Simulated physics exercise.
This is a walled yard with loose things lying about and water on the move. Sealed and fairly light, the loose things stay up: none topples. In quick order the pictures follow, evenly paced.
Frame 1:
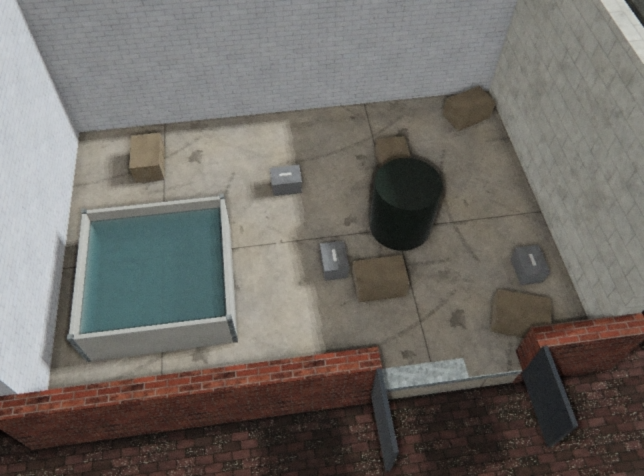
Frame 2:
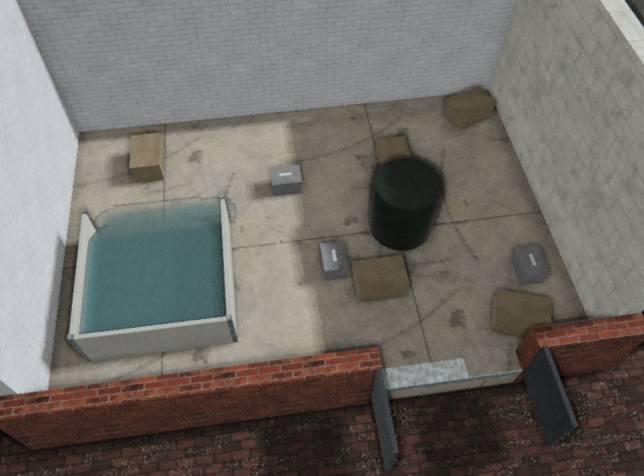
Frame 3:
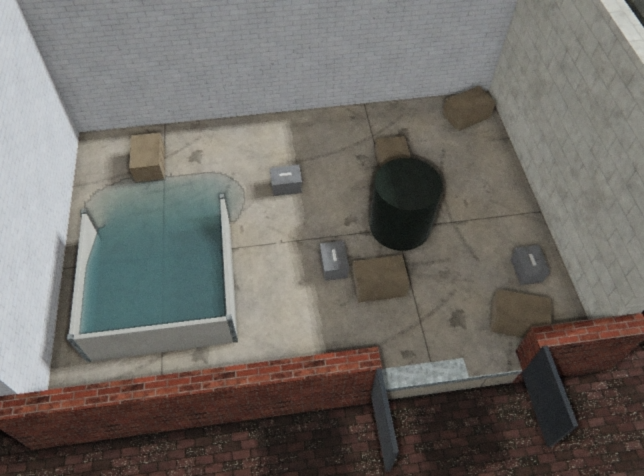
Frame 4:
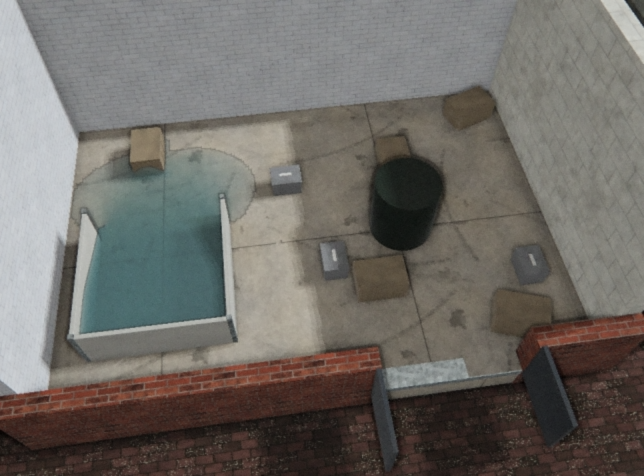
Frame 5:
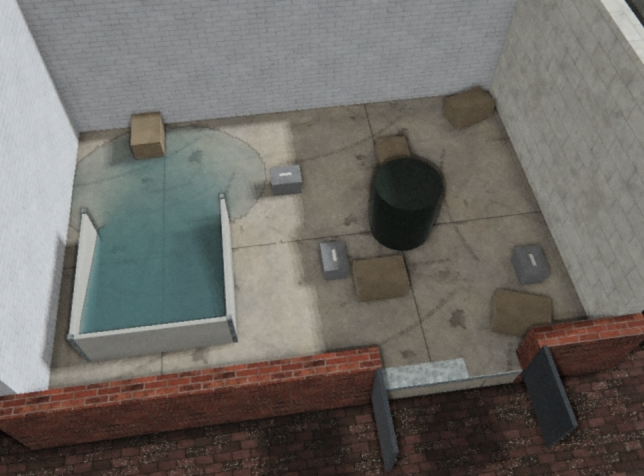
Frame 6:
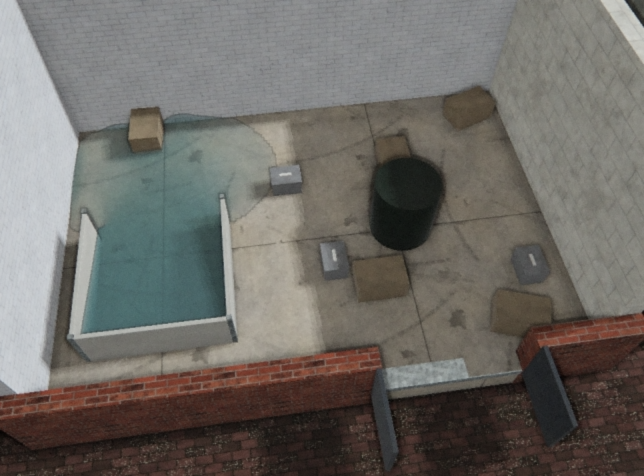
In the video, water spreads from the open back side of a walled pool across a yard's concrete floor, reaching a brown box and shifting it slightly toward the back wall, while the other boxes and dark cylinder stay still.
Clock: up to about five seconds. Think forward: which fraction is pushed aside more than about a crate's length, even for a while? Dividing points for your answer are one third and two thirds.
Answer: A share between one and two thirds.
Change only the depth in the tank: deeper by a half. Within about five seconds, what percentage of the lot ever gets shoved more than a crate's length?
100 in a hundred, or close to it.
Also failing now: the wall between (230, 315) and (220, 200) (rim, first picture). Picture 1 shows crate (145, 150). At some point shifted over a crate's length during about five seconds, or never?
Judgement - not displaced that far.
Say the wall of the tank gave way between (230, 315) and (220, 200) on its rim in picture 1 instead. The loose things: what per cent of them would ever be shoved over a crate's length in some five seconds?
I'd put it around 90 percent.
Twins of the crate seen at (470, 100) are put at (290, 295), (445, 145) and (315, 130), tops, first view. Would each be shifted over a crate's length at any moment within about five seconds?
In turn: Never so far, yes, that far or more.
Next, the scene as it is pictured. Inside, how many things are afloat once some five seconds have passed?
Count: 2.
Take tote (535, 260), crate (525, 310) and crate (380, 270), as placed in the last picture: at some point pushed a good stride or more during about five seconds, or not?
Item one stayed under the mark, item two stayed under the mark, item three stayed under the mark.
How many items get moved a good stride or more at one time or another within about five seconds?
Result - 4.
A moment on, 1 of 8 are well off their spots; 1 afloat.
Next, 0 of 8 are well off their spots; 1 afloat.
Later, 1 of 8 are well off their spots; 2 afloat.
In the end, 4 of 8 are well off their spots, and 4 have been at some point; 2 afloat.
